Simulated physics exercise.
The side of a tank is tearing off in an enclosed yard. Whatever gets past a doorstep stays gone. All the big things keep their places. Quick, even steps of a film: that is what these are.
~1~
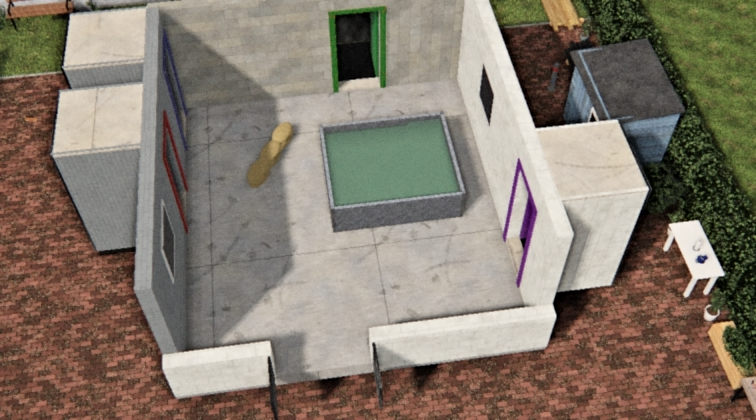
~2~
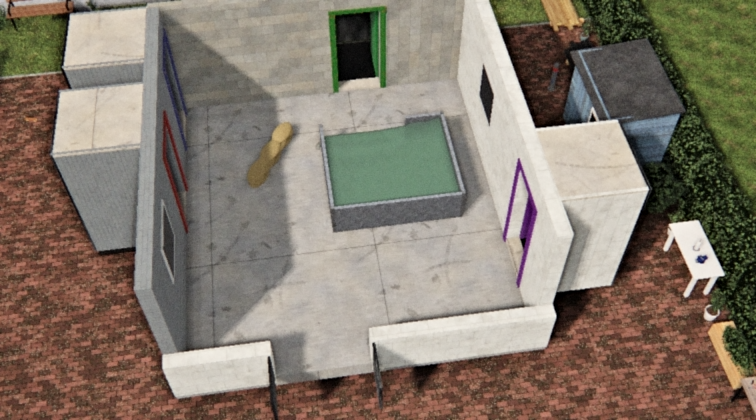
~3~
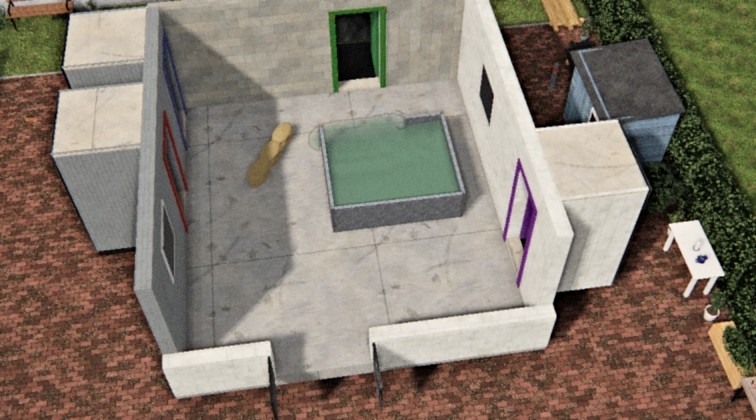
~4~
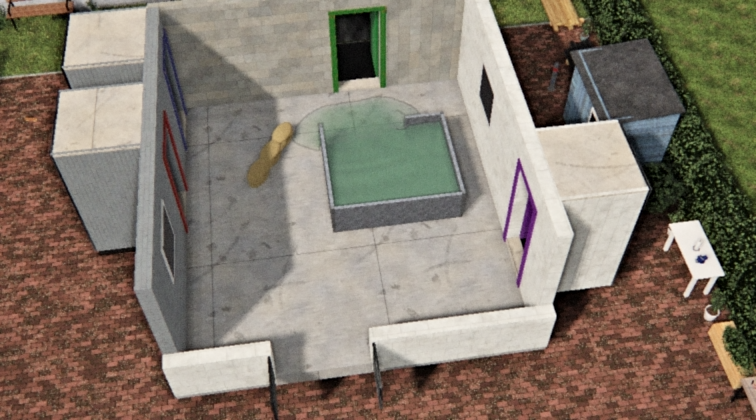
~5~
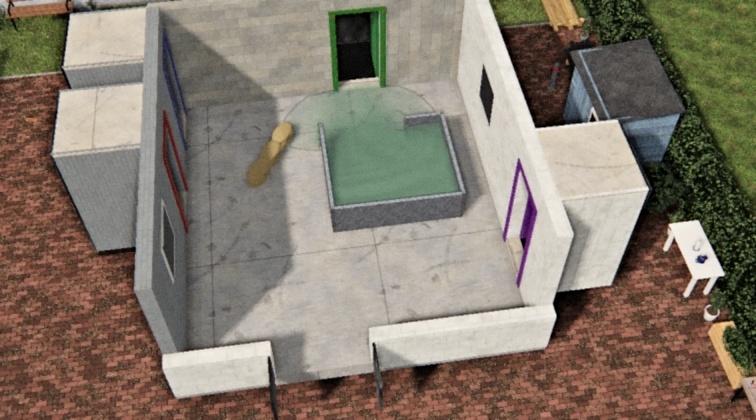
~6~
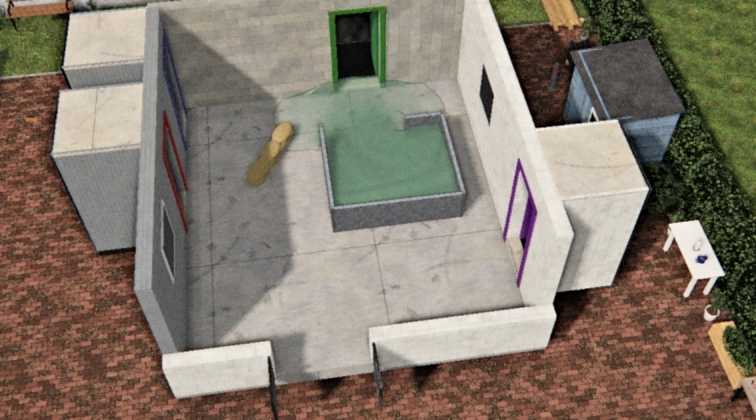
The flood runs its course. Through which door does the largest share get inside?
The green one.
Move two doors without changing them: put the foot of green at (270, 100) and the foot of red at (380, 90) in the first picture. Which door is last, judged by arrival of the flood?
The door marked purple.
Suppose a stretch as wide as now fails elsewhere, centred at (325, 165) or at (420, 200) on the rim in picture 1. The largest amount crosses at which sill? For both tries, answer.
Case 1 - the red door. Case 2 - the purple one.
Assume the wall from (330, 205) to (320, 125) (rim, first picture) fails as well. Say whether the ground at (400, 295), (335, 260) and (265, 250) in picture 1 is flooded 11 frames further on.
Untouched, untouched, soaked.
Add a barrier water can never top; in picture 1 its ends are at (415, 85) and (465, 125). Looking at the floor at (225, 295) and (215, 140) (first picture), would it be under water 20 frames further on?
Taking the two points in order, the first is spared and the second is swamped.
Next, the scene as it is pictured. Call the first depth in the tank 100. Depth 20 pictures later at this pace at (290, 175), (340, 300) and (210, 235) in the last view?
I'd say around 0 per cent, then 0 per cent, then 6 per cent.
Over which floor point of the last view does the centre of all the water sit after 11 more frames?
The centre of mass sits at about (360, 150).
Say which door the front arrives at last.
That would be the purple door.
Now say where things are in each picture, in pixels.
In the first picture, the tank at (390, 161) is whole and still.
In the second picture, water pours out on the tank's far side and has run to (321, 146).
In the third picture, water pours out on the tank's far side and has run to (314, 136).
In the fourth picture, the front is at (306, 122), out from the gap on the tank's far side.
In the fifth picture, the front is at (314, 96), out from the gap on the tank's far side.
In the sixth picture, the front is at (286, 99), out from the gap on the tank's far side.
A moment on, water covers 15 % of the floor; green door a lot in, blue door not reached, red door not reached, purple door not reached.
Next, water covers 25 % of the floor; green door a lot in, blue door a trickle in, red door not reached, purple door not reached.
Then, water covers 45 % of the floor; green door a lot in, blue door some in, red door wet at the sill, nothing in, purple door not reached.
Later, water covers 80 % of the floor; green door a lot in, blue door some in, red door some in, purple door wet at the sill, nothing in.
In the end, water covers 95 % of the floor; green door a lot in, blue door some in, red door some in, purple door wet at the sill, nothing in; the green door has let in the most.
